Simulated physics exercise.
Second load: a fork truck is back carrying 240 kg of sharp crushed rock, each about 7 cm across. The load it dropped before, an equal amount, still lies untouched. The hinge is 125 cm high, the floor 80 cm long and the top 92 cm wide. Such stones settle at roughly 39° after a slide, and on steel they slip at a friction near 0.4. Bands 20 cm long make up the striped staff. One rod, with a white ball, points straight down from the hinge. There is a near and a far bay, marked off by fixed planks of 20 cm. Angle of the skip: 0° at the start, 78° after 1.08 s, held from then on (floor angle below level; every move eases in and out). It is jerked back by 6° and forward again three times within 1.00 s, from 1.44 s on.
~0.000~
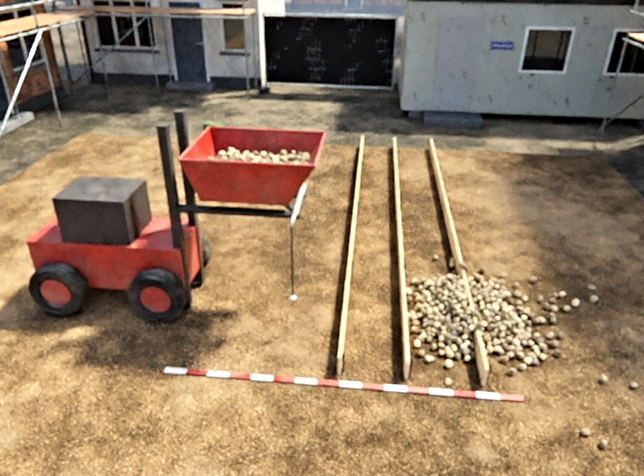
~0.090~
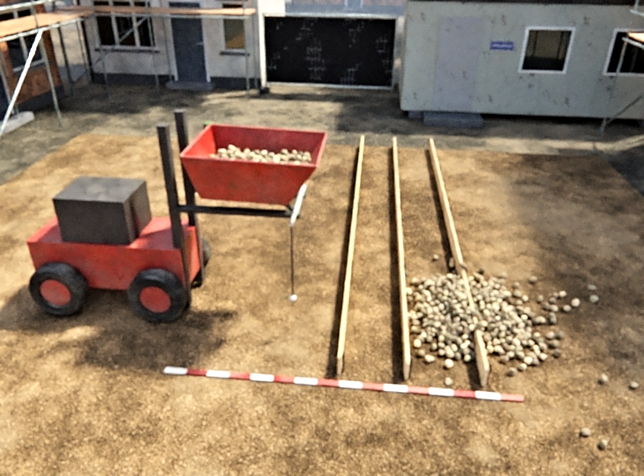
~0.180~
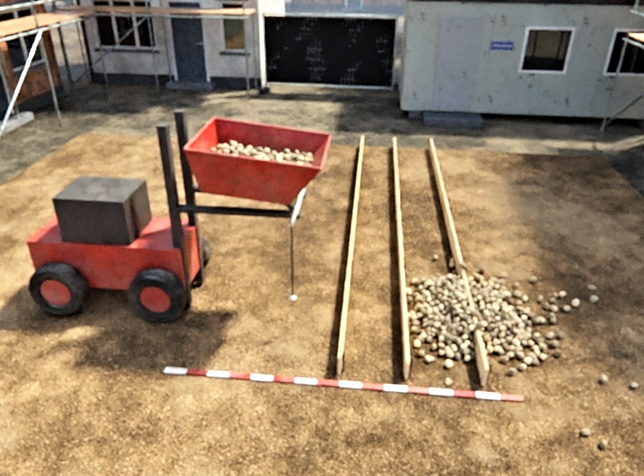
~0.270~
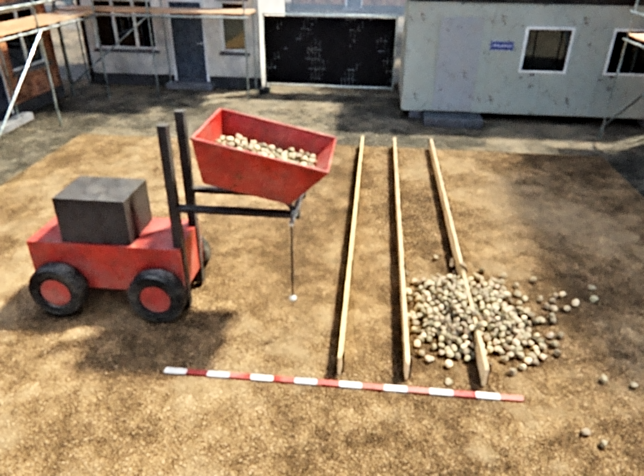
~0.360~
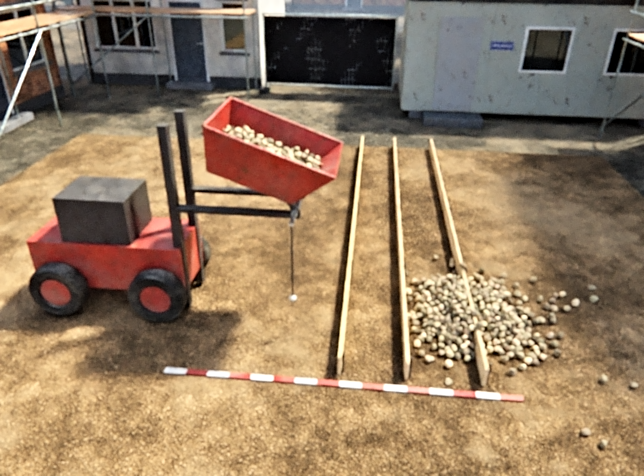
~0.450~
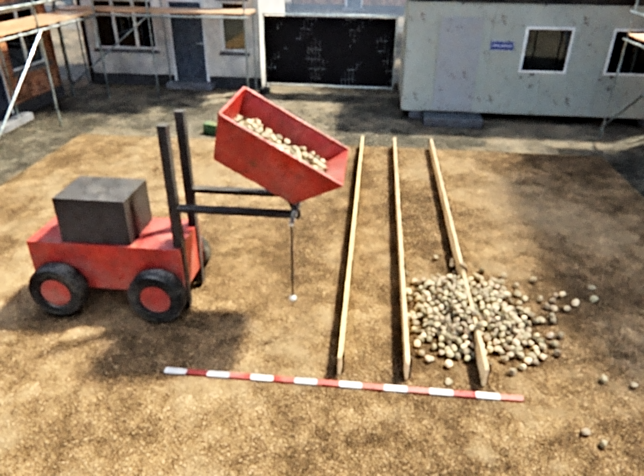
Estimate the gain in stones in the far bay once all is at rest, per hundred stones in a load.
33 per hundred.
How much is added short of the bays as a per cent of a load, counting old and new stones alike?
Roughly 0 percent of a load.
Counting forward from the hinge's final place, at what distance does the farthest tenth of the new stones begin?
That's roughly 140 cm.
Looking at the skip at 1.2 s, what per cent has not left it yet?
It holds some 90 percent.
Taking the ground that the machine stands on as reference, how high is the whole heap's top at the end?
I'd say close to 28 cm above the ground.
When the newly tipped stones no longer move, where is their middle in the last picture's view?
Centre: Approx. (391, 303).
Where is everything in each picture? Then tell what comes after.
In the first frame, the skip is at 0°, its lip at (315, 166); the top of the load is at (253, 157). The earlier load is highest near (465, 297), 23 cm above ground level, 56 % in the far bay, 44 % past the last board.
The second frame shows lip at (317, 167), floor tilted 2°, highest stones at (244, 155); the stones move at 0.3 m/s on average.
In the third frame, the skip is at 6°, its lip at (321, 169); the top of the load is at (238, 150); the stones move at 0.6 m/s on average.
The fourth frame shows lip at (328, 173), floor tilted 12°, highest stones at (231, 143); the stones move at 0.7 m/s on average.
The fifth frame shows lip at (335, 179), floor tilted 20°, highest stones at (234, 133); the stones move at 0.9 m/s on average.
The sixth frame shows lip at (342, 186), floor tilted 29°, highest stones at (243, 123); the stones move at 1.0 m/s on average.
After 0.8 s the floor is at 66°; in per cent of one load, 100 in the skip, 56 in the far bay, 44 past the last board; the foremost stones are at (584, 316).
After 1.2 s the floor is at 78°; in per cent of one load, 91 in the skip, 9 in the near bay, 56 in the far bay, 44 past the last board; the foremost stones are at (584, 316).
After 2.9 s the floor is at 78°; in per cent of one load, 14 in the skip, 52 in the near bay, 89 in the far bay, 45 past the last board; the foremost stones are at (584, 316).
After 5.3 s the floor is at 78°; in per cent of one load, 0 in the skip, 66 in the near bay, 89 in the far bay, 45 past the last board; the foremost stones are at (584, 316). Net gain in the far bay, 33.
